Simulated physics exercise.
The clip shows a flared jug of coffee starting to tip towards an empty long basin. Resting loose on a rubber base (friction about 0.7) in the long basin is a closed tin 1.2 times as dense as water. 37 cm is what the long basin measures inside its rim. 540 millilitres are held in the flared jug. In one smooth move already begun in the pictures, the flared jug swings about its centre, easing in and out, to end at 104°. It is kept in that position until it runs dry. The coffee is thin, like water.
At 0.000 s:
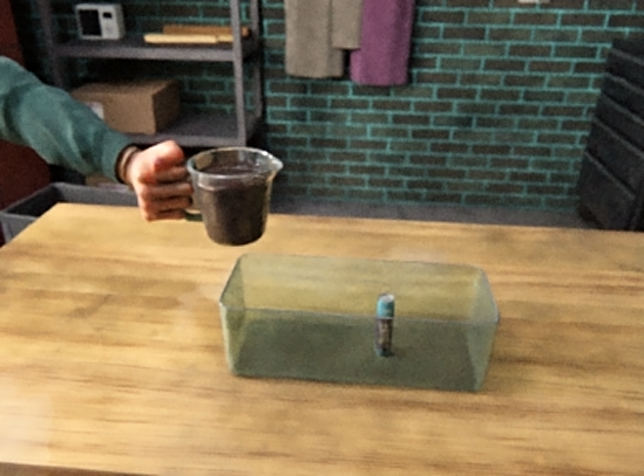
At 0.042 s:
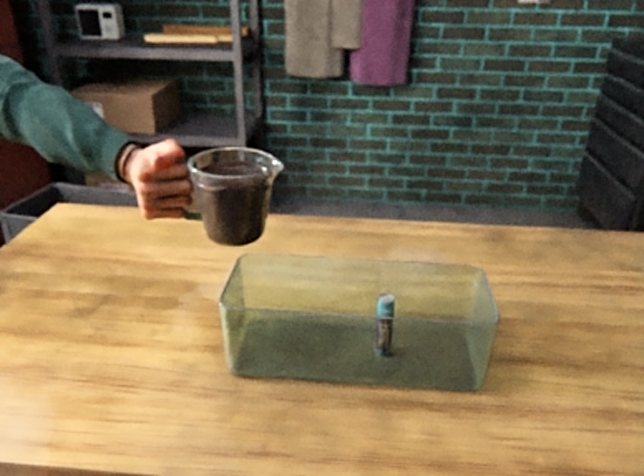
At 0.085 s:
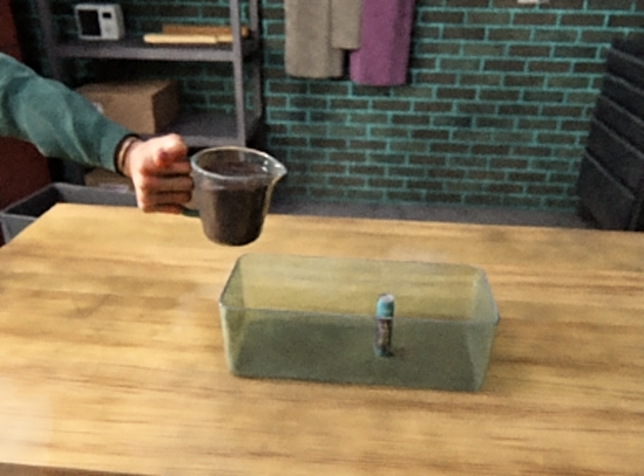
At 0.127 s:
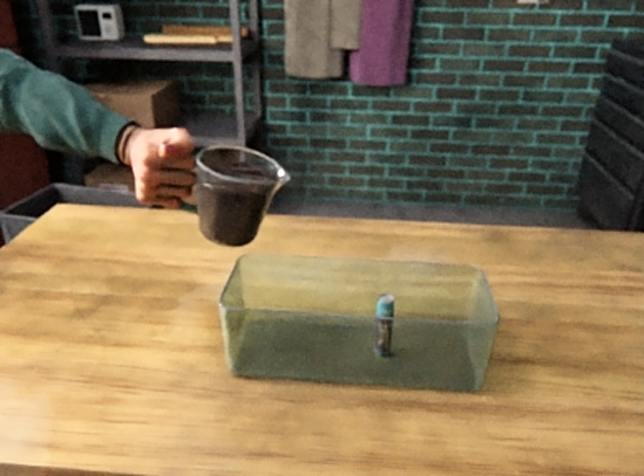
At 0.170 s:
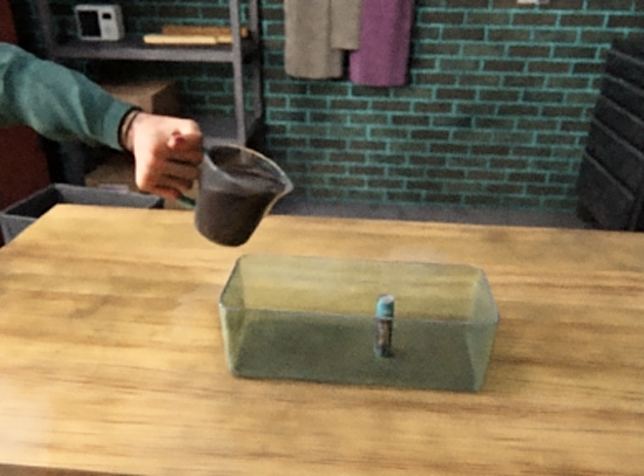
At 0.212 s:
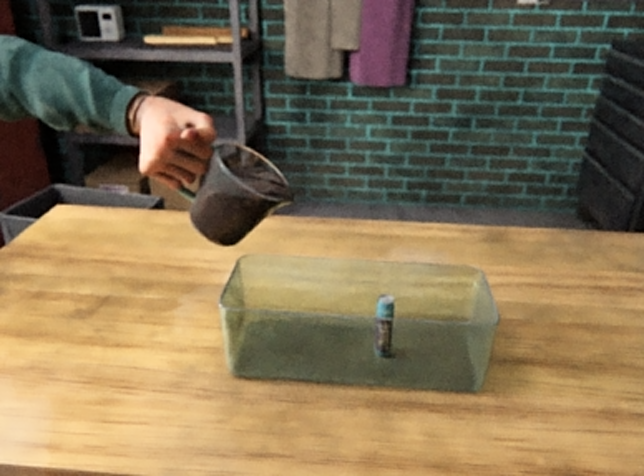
The footage shows a hand on the left holding a flared glass jug of dark liquid above a wooden table, gradually tilting it rightward towards a clear rectangular basin, where a small blue-topped tin stands motionless.
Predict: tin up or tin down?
It stays on its base.
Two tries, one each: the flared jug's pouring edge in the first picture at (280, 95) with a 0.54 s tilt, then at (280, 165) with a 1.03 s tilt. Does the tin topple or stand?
Run one: It does not tip. Run two: It does not tip.
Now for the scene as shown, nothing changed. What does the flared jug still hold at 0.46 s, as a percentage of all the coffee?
Fraction remaining: Approx. 42 per cent.
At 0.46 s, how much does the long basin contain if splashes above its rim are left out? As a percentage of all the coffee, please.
Roughly 30 per cent.
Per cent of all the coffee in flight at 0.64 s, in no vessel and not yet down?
Roughly 10 %.
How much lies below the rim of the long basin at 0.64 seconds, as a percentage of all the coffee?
It works out near 84 per cent.
By 0.46 s the tilt is 98° and 42 per cent is still to pour; the tin stands where it began.
By 0.64 s the tilt is 104° and 7 per cent is still to pour; the tin stands where it began.
By 0.83 s the tilt is 104° and 0 per cent is still to pour; the tin stands where it began.
By 1.04 s the tilt is 104° and 0 per cent is still to pour; the tin stands where it began.
At rest the tin stands where it began.
